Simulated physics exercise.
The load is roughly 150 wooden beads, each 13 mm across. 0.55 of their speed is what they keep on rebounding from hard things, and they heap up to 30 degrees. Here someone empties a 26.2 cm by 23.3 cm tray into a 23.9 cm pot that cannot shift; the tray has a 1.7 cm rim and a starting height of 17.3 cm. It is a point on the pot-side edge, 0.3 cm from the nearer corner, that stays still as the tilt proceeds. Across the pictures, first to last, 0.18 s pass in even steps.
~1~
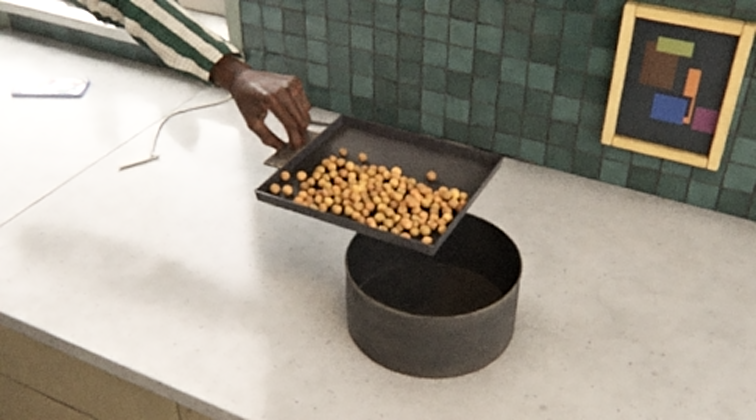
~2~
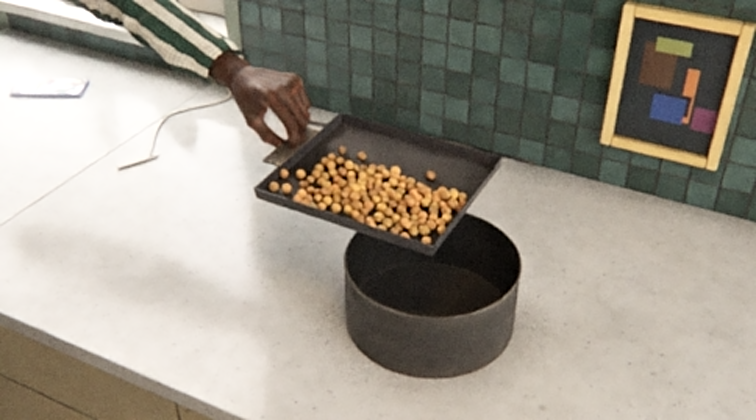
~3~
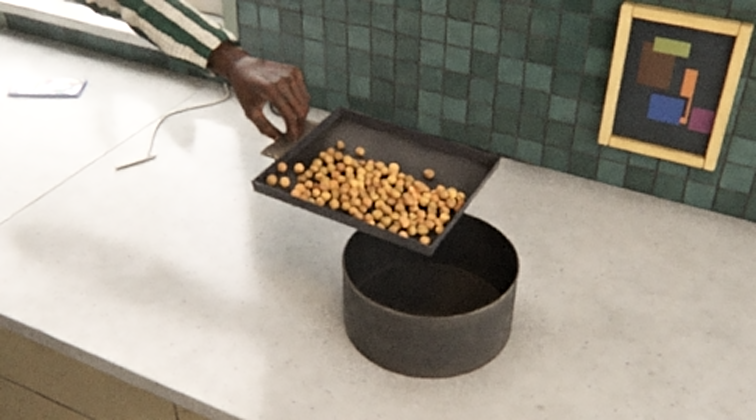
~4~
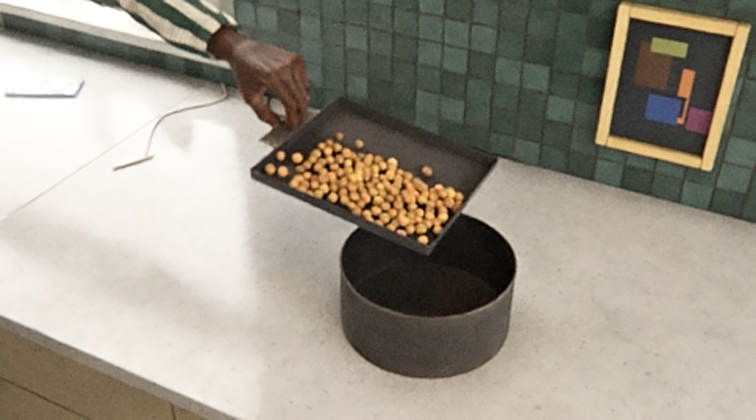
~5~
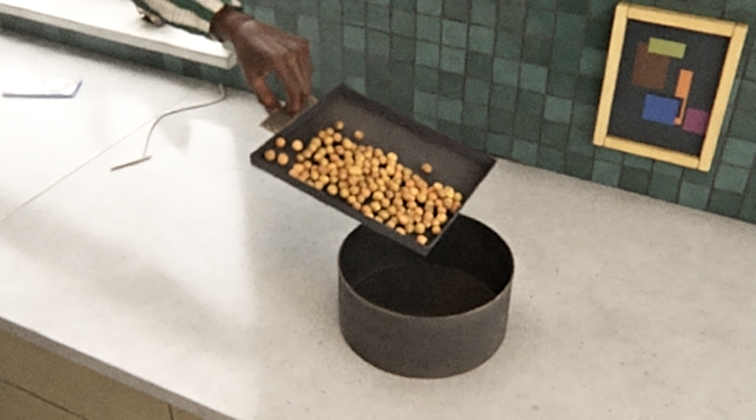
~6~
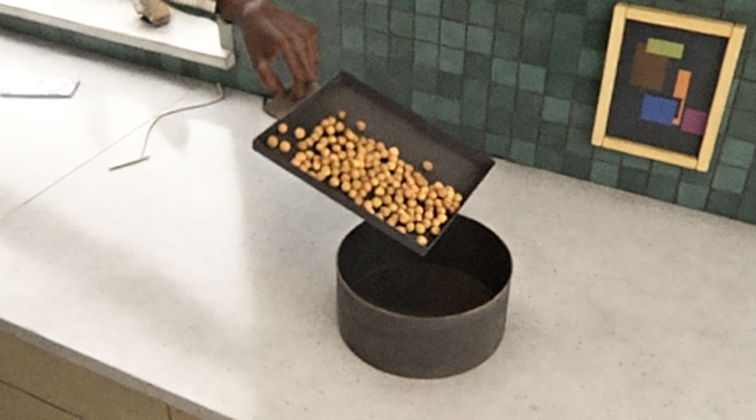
A dark hand in a green-and-white striped sleeve holds the far left side of a black tray of round tan wooden beads, its near right edge above a dark round pot. Seen from above, the pale speckled counter meets green tiles, with a yellow-framed colourful picture at right. The hand raises its side, slowly steepening the tray, while the beads stay clustered and the view shifts very slightly.
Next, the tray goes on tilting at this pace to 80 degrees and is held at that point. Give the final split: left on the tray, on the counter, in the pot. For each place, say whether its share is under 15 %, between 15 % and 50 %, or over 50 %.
Tray: A middling fraction. Counter: A middling fraction. Pot: A middling fraction.
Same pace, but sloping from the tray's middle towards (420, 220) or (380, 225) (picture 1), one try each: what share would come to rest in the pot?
Approximately 30 percent, then 15 percent.
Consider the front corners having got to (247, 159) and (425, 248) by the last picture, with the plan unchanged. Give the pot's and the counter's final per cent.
You'd end with pot at 30 and counter at 60.
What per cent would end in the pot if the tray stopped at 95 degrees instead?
I'd say close to 60 percent.
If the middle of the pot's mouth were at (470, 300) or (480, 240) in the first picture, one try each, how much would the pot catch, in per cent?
First try around 40 %, second around 60 %.
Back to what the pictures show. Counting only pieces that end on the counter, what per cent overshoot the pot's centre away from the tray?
I'd put it close to 100 per cent.
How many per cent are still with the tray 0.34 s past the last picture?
I'd put it at roughly 100 per cent.
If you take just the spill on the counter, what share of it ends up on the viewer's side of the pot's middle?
Roughly 10 per cent.
Then, 0.21 s after the last picture, tilt 51 degrees; the tray holds 100 %, the pot 0 %.
Then, 0.34 s after the last picture, tilt 71 degrees; the tray holds 100 %, the pot 0 %.
Then, 0.61 s after the last picture, tilt 80 degrees; the tray holds 35 %, the pot 35 %.
In the end, tray 25 %, counter 30 %, pot 45 %.
